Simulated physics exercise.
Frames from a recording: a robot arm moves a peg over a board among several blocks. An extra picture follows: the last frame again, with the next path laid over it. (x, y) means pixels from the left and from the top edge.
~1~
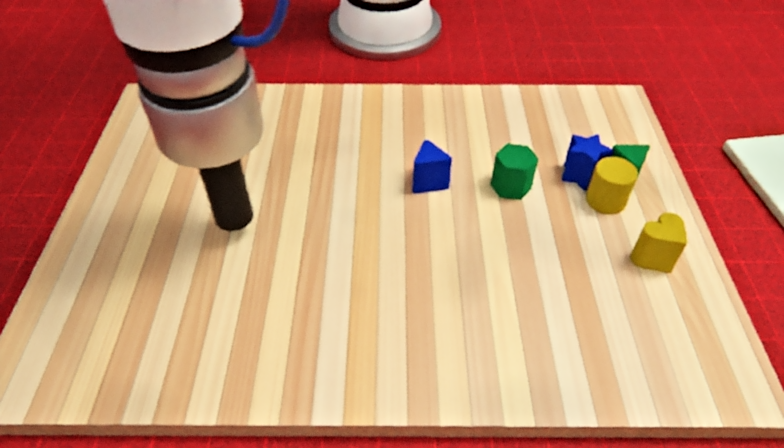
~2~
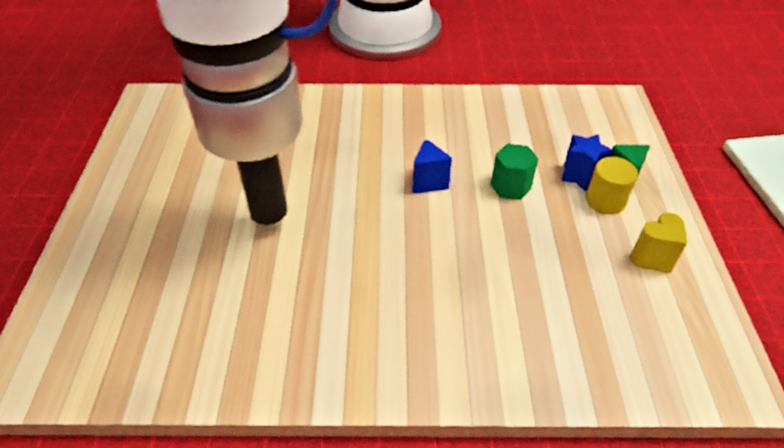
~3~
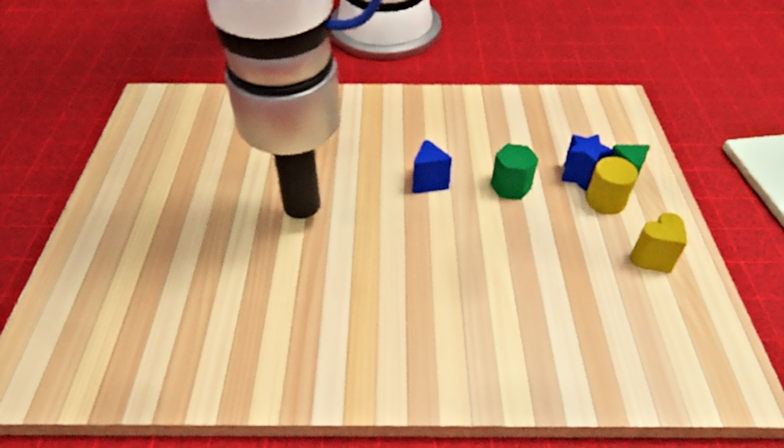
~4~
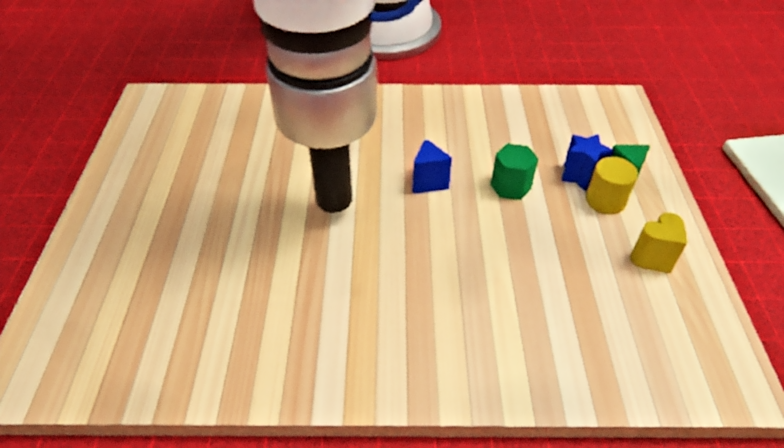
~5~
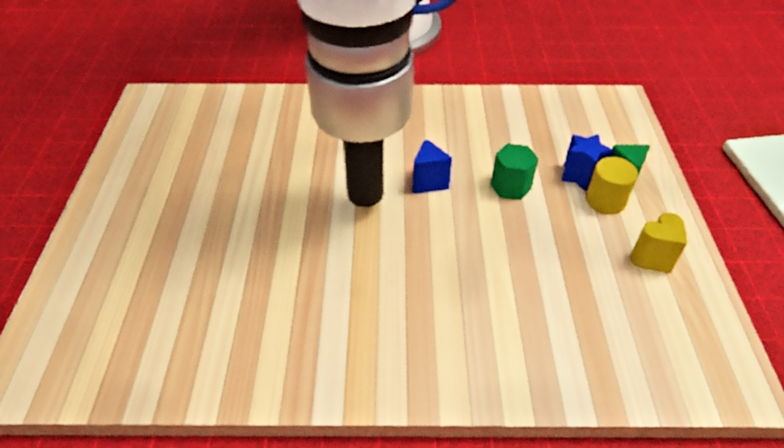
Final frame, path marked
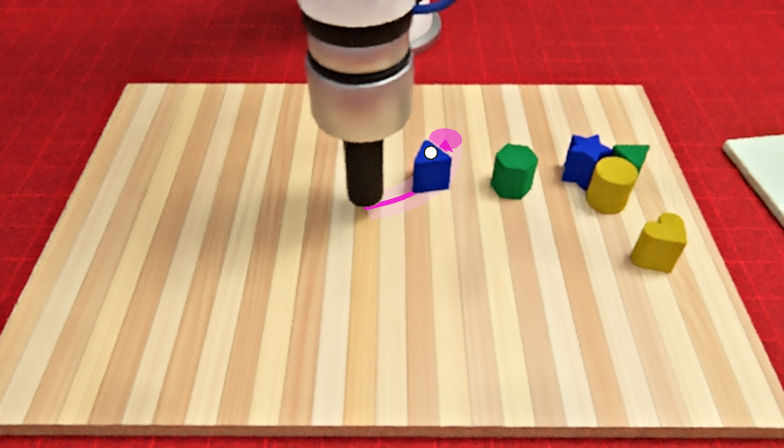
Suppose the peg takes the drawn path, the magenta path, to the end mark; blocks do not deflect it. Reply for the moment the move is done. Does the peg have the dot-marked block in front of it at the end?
No, it doesn't check out.
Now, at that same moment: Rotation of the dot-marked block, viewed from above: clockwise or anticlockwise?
From above, the turn goes clockwise.
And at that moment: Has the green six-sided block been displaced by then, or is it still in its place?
My prediction: It remains in place.
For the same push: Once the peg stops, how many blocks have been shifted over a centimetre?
Displaced: One.
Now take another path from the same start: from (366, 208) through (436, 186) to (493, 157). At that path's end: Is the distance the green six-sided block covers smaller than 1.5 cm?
Yes - that is the case.
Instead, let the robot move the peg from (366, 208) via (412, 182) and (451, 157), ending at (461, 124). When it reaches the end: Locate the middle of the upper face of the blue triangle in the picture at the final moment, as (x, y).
I think it will end close to (474, 144).
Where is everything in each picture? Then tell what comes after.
In the first picture, peg's lower end (235, 218); blue triangle (431, 153); green six-sided block (517, 156).
In the second picture, peg (269, 211); blocks still.
In the third picture, peg (302, 205); blocks still.
In the fourth picture, peg (334, 200); blocks still.
In the fifth picture, peg (365, 194); blue triangle (431, 153); green six-sided block (517, 156).
Drawn move, from (366, 208) by way of (411, 194) and (439, 168) to (446, 139); the dot is on the blue triangle.
What follows on the original path. One third of the way, peg (413, 180); blue triangle (444, 146).
Two thirds of the way, peg (441, 155); blue triangle (475, 126), turned 15° clockwise.
At the end, peg (447, 126); blue triangle (484, 119), turned 75° clockwise; green six-sided block still.
